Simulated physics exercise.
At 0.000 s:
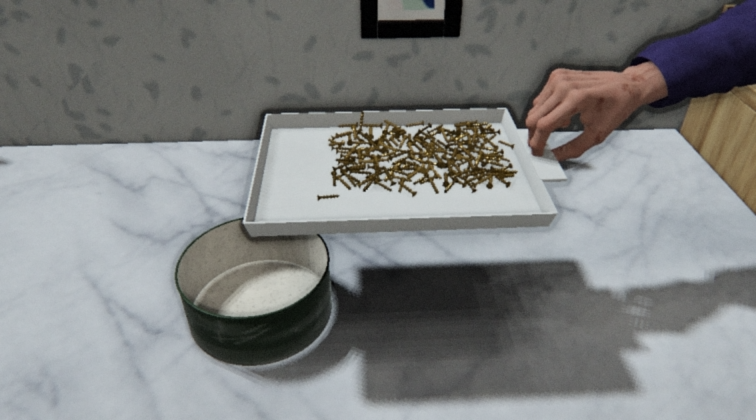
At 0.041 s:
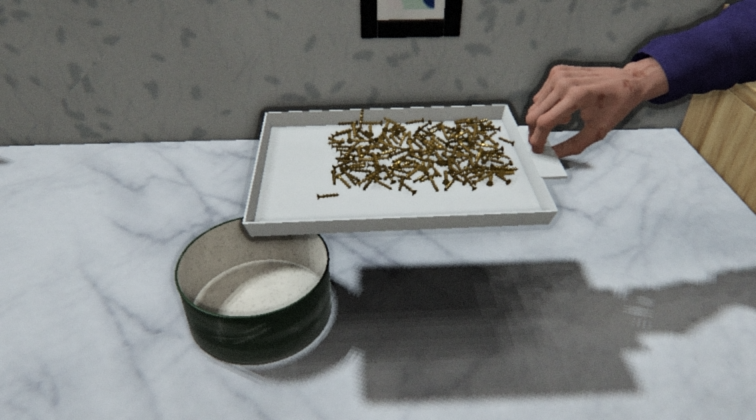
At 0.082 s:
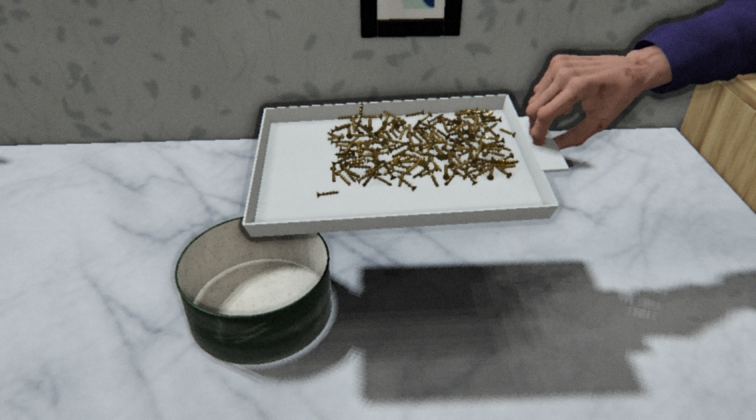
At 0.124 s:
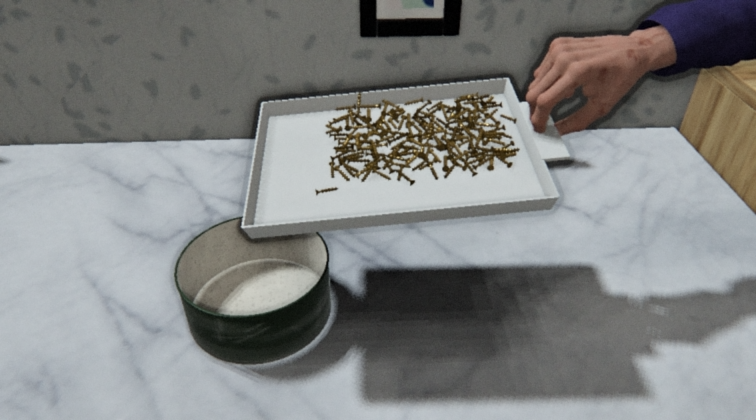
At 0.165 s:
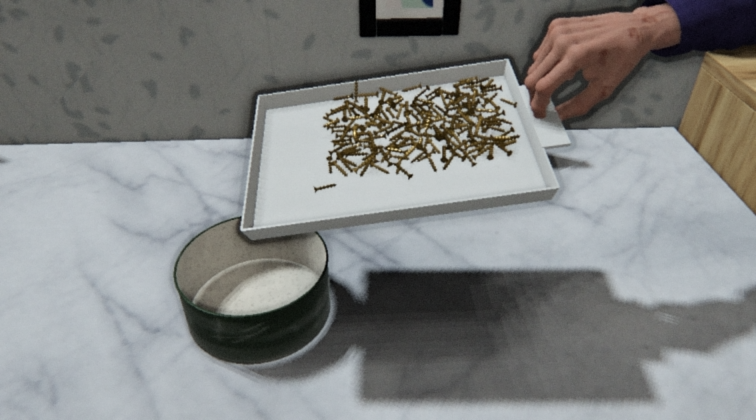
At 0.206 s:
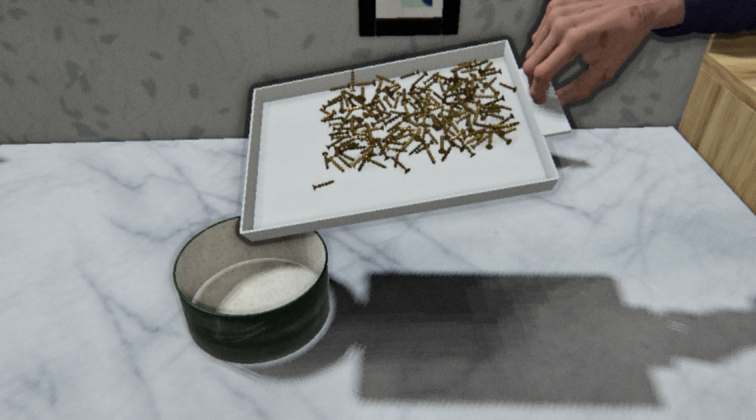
On a marble countertop, a hand at the right raises its end of a white tray of brass-coloured screws, tilting it moderately down toward the left above a dark green round pot, while the screws barely shift.
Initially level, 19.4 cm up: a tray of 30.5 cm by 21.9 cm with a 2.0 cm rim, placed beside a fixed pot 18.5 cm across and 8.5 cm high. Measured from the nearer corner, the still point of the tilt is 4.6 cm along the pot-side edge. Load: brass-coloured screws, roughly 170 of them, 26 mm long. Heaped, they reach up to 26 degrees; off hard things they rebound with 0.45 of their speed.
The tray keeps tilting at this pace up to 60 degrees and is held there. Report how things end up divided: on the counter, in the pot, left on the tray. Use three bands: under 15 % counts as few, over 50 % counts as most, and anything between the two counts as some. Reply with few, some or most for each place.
Counter: Most, pot: Few, left on the tray: Some.
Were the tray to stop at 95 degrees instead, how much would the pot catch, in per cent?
Around 15 in a hundred.
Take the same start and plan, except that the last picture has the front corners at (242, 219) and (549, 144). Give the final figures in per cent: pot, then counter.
Final per cent - pot 30, counter 35.
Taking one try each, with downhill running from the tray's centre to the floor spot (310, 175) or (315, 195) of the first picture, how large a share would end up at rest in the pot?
That would be close to 35 per cent and then close to 25 per cent.
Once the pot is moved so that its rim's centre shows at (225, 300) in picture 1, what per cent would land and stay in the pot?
Close to 65 in a hundred.
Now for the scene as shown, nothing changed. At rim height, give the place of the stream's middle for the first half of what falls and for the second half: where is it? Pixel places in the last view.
Earlier half close to (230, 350), later half at (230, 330) in pixels.
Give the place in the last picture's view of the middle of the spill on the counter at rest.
(204, 411), about.
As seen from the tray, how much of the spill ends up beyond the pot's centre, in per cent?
Roughly 80 percent of the spill.
After 0.40 s, tilt 39 degrees; the tray holds 100 %, the pot 0 %.
After 0.54 s, tilt 55 degrees; the tray holds 100 %, the pot 0 %.
After 0.80 s, tilt 60 degrees; the tray holds 40 %, the pot 0 %.
At rest (2.0 s), counter 70 %, pot 5 %, tray 25 %.
